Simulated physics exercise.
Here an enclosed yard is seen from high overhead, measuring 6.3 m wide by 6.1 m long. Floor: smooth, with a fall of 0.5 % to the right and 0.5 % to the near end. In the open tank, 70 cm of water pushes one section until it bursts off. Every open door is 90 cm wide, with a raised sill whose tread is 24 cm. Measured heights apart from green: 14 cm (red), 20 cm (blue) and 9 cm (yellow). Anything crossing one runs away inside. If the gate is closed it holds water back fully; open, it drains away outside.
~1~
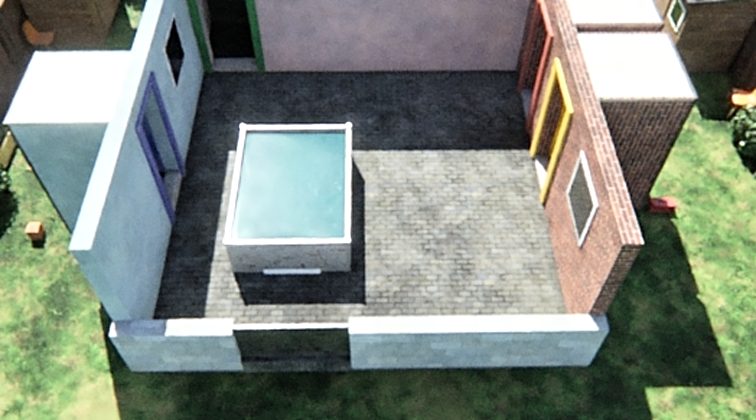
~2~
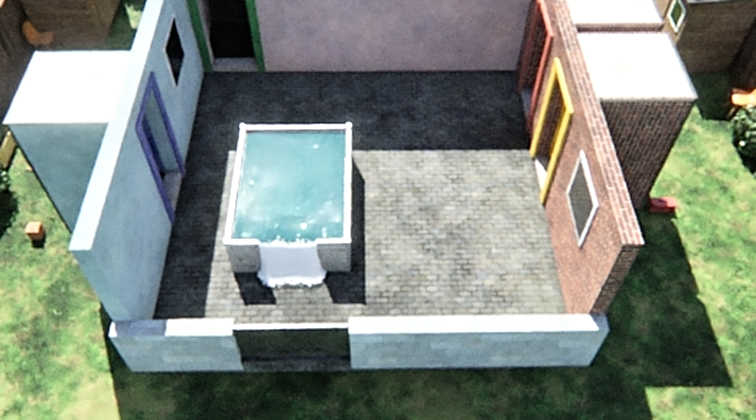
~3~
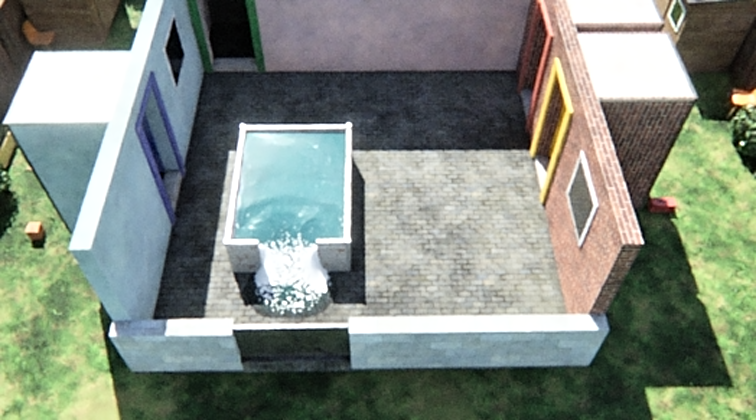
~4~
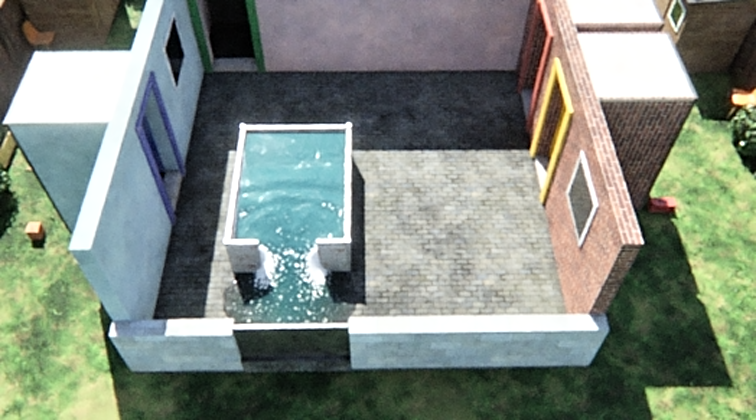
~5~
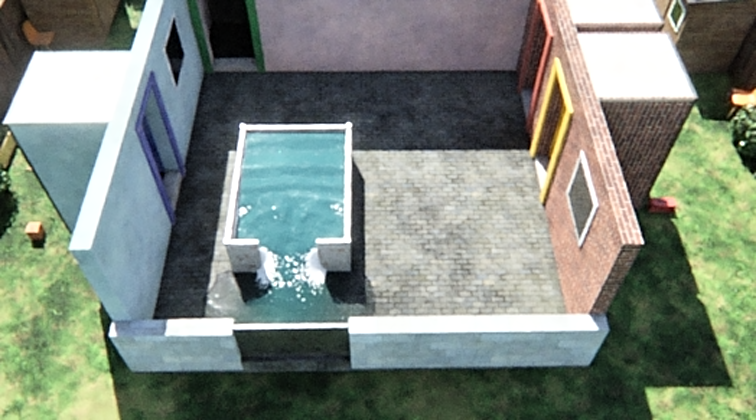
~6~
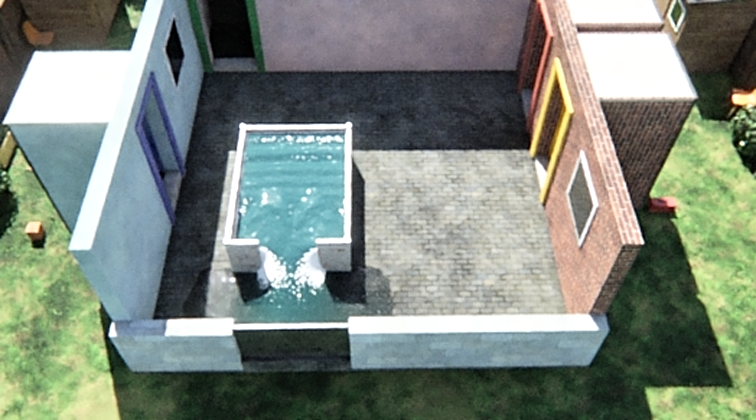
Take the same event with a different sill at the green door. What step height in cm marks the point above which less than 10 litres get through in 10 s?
The point is around 17 cm.
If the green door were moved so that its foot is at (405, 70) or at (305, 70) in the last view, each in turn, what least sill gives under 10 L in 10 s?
Minimums: Roughly 9.5 cm and 6.0 cm.
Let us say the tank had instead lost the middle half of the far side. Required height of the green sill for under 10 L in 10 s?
Near 26 cm.
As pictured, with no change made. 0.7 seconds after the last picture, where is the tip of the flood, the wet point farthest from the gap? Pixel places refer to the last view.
The farthest wet point is roughly at (502, 344) in the last view.
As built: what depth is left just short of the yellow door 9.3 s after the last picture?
A ruler would read roughly 5.0 cm.
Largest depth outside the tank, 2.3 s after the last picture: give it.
Up to some 34 centimetres, I'd say.
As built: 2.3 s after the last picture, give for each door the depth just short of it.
Door by door in centimetres - red 0, blue 6, green 0, yellow 2.
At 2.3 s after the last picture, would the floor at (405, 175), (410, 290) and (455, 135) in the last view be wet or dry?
Listed order - unwetted, soaked through, unwetted.
Then, 0.7 s after the last picture water covers 15 % of the floor, deepest (47 cm) near (148, 348); it has not reached the green door.
Then, 2.3 s after the last picture water covers 45 % of the floor, deepest (34 cm) near (160, 347); it has not reached the green door.
Then, 9.3 s after the last picture water covers 95 % of the floor, deepest (15 cm) near (523, 147); 9 cm at the green door, 32 litres in over its 14 cm sill.
At the green door as built, the water peaked near 20 cm, 3.9 s after the last picture.
Run again over the same 10 s with other heights there, 27 litres in over 14.5 cm, 2 litres over 19.5 cm. The limit of 10 litres is kept from about 17 cm up.
